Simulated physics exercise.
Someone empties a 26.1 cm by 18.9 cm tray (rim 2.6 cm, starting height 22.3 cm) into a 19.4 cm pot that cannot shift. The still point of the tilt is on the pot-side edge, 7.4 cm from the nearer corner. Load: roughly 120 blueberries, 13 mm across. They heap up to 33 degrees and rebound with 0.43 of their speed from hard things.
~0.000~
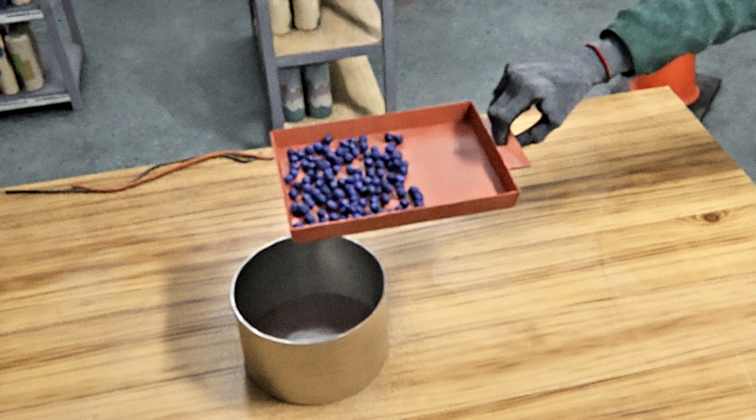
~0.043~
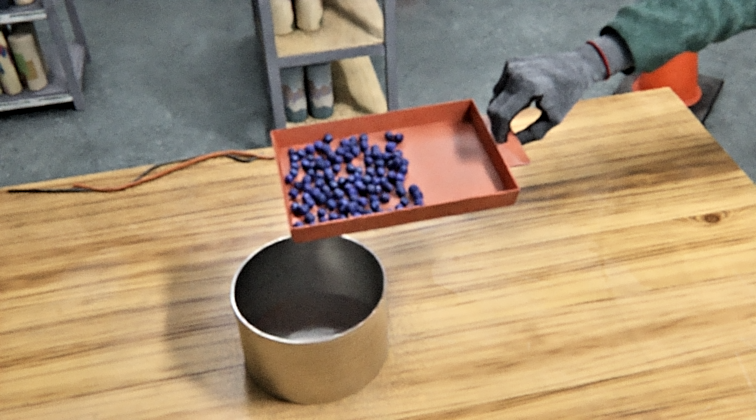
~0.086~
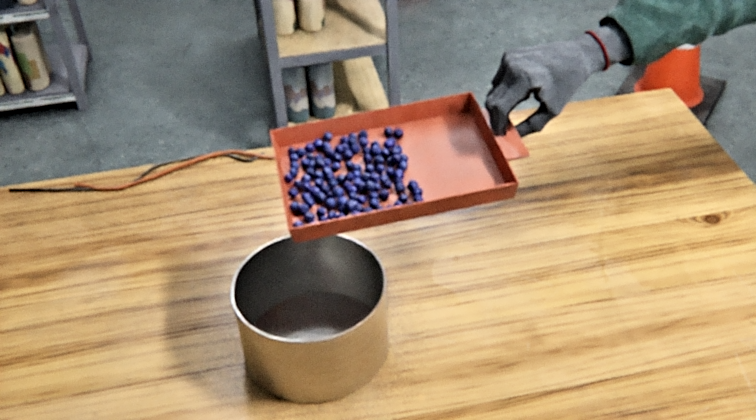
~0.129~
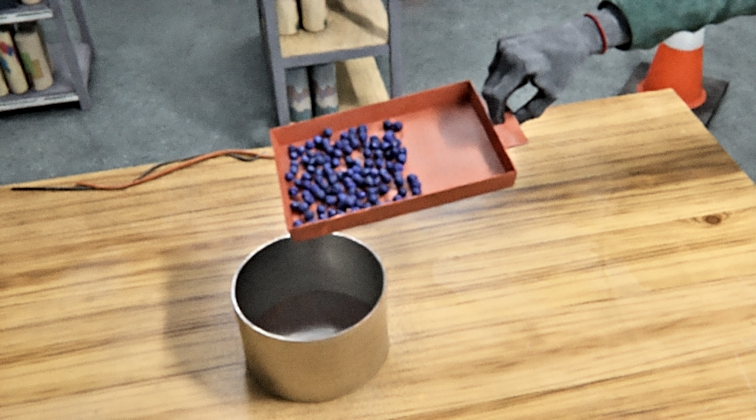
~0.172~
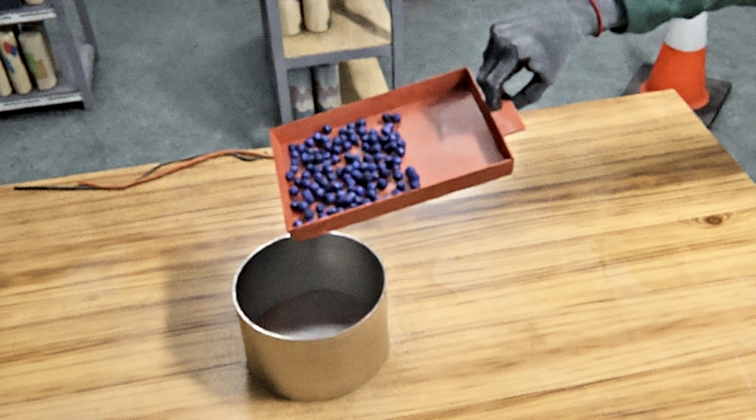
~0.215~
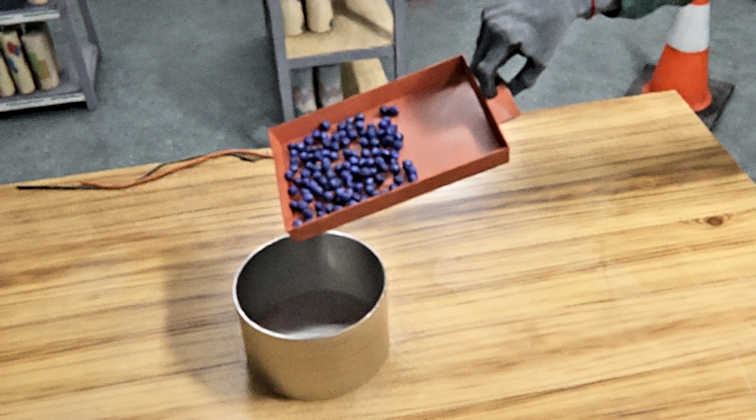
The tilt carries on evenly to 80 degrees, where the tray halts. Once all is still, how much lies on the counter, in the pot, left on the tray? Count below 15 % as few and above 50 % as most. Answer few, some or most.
Counter few, pot few, tray most.
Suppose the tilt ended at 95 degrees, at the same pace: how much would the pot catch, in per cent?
It would be near 55 per cent.
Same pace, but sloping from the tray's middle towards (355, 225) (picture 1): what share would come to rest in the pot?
Some 10 per cent.
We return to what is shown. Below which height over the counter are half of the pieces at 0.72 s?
Some 28 cm.
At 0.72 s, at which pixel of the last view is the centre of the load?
Around (293, 164).
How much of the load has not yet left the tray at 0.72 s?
About 100 per cent.
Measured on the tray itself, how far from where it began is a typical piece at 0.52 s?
Some 2 cm.
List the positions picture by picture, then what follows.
Tray tilt 0 degrees, front corners at (293, 226) and (515, 189); middle of the pieces at (351, 181); pot at (309, 284), in the first frame.
Tray tilt 1 degrees, front corners at (293, 226) and (515, 187); middle of the pieces at (351, 180), in the second frame.
Tray tilt 3 degrees, front corners at (292, 226) and (513, 180), lowest corner left front; middle of the pieces at (350, 177), in the third frame.
Tray tilt 7 degrees, front corners at (291, 226) and (512, 169), lowest corner left front; middle of the pieces at (349, 173), in the fourth frame.
Tray tilt 12 degrees, front corners at (290, 226) and (509, 157), lowest corner left front; middle of the pieces at (348, 170), in the fifth frame.
Tray tilt 16 degrees, front corners at (289, 227) and (504, 145), lowest corner left front; middle of the pieces at (346, 166); pot at (310, 281). The tray's pace is about 105 degrees a second, in the sixth frame.
After 0.52 s, tilt 48 degrees; the tray holds 100 %, the pot 0 %.
After 0.72 s, tilt 69 degrees; the tray holds 100 %, the pot 0 %.
After 1.03 s, tilt 80 degrees; the tray holds 95 %, the pot 0 %.
In the end, at 1.5 s, counter 0 %, pot 0 %, tray 95 %.
